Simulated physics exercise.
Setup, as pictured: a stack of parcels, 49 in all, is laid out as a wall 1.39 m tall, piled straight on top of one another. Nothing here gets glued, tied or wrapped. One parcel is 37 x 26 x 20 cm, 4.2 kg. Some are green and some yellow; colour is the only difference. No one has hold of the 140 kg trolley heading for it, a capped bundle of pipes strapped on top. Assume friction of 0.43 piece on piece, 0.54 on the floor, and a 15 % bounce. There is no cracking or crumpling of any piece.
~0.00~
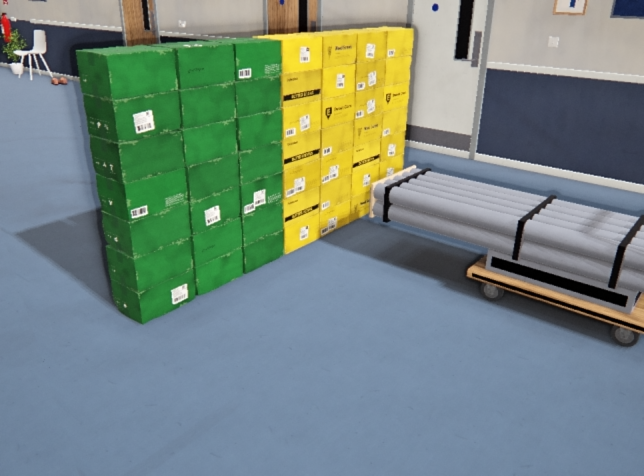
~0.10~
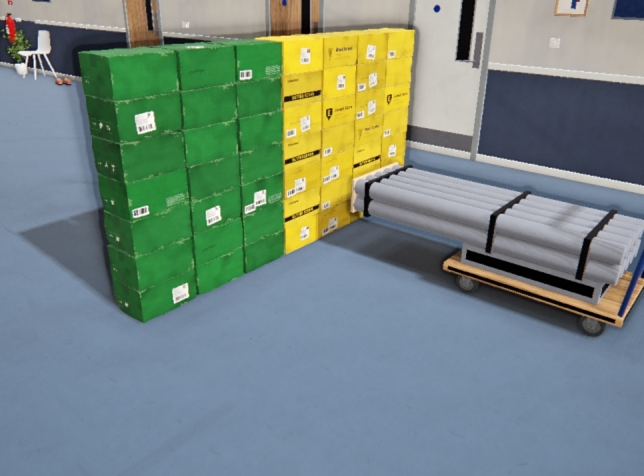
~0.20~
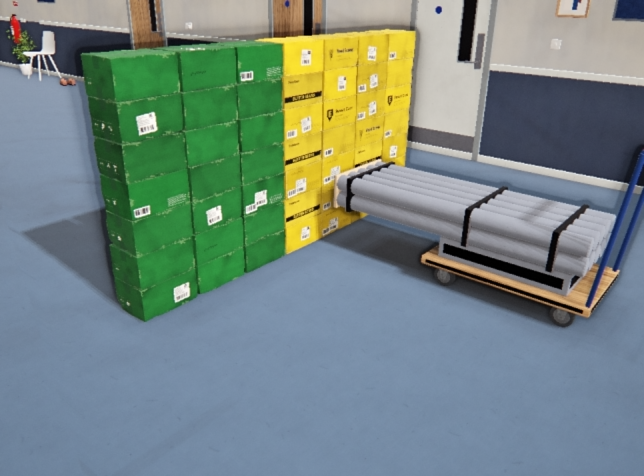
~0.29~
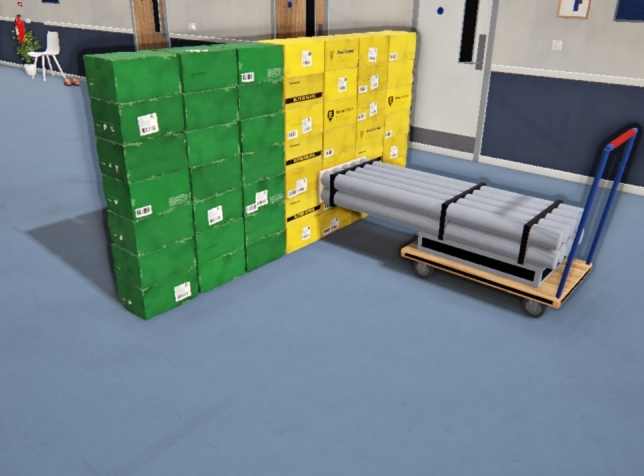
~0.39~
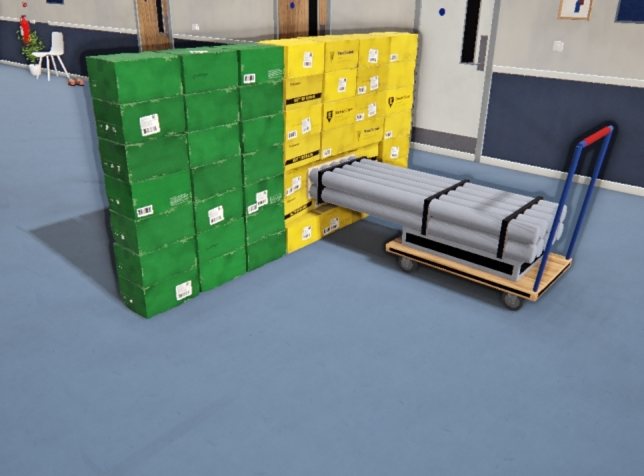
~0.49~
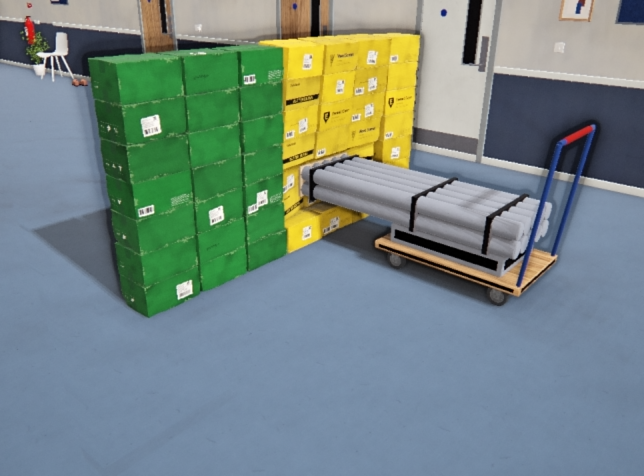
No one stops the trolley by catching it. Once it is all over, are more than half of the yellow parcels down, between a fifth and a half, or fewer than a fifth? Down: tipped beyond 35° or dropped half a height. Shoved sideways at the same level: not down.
Of the yellow parcels, more than half end down.
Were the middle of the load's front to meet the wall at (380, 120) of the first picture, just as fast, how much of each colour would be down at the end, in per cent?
That hit would leave yellow at 40 and green at 0 per cent down.
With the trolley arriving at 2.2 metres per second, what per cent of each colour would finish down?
The yellow would finish 60 in a hundred down, the green 0 in a hundred.
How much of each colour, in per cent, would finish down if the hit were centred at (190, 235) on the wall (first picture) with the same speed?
Result - yellow: 0 %; green: 60 %.
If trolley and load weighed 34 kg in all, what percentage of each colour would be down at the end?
In that case yellow comes to 0 and green to 0 percent.
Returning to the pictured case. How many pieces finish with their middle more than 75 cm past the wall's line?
Roughly 16.
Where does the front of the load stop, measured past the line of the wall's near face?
60 cm past it.
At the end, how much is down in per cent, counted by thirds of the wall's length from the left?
Per cent by third - left: 0; middle: 60; right: 40.
After 0.84 s, load 35 cm past the wall's line, still rolling; 3 of the 28 yellow parcels down (3 of 49 in all colours); top yellow parcel 29 mm from its place.
After 1.28 s, load 47 cm past the wall's line, still rolling; 15 of the 28 yellow parcels down (15 of 49 in all colours); top yellow parcel 31 mm from its place.
After 1.88 s, load 57 cm past the wall's line, still rolling; 18 of the 28 yellow parcels down (18 of 49 in all colours); top yellow parcel 31 mm from its place.
In the end (3.4 s), load 59 cm past the wall's line, stopped; 18 of the 28 yellow parcels down (18 of 49 in all colours); top yellow parcel 32 mm from its place; top green parcel unmoved. That is 64 per cent. From the last view, middles, top yellow parcel near (394, 48), top green parcel near (137, 78).
